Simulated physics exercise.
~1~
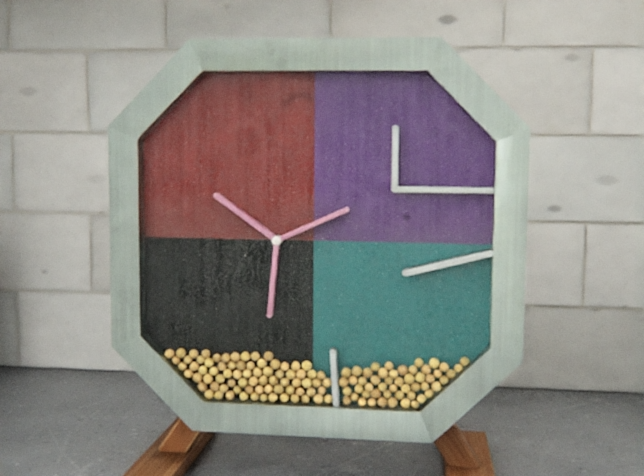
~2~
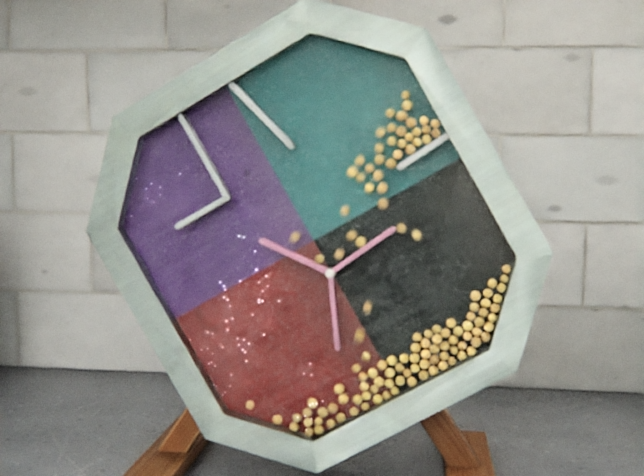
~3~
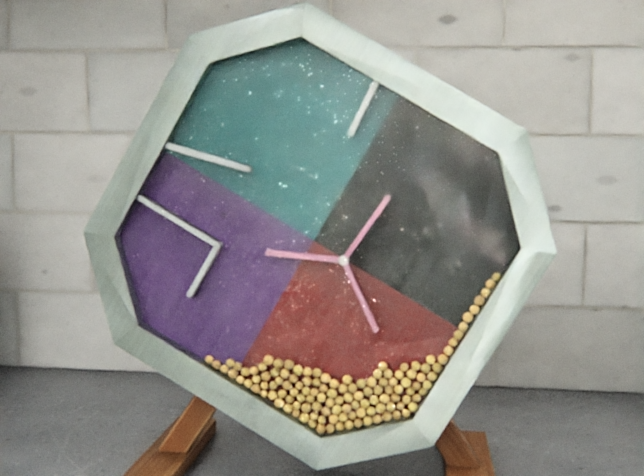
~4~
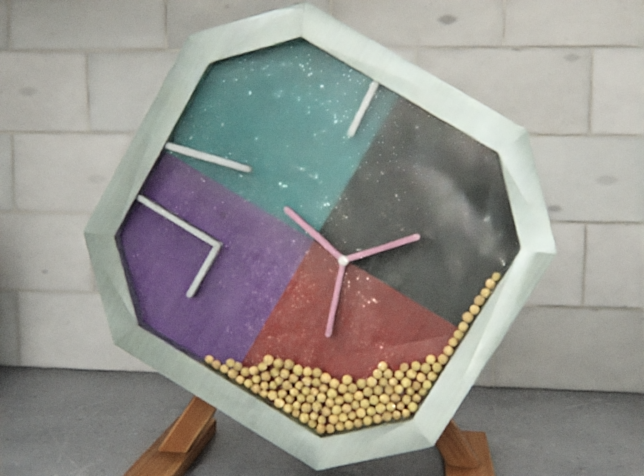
The octagonal case turns anticlockwise and stops, its pale beads settling mostly over the red quarter.
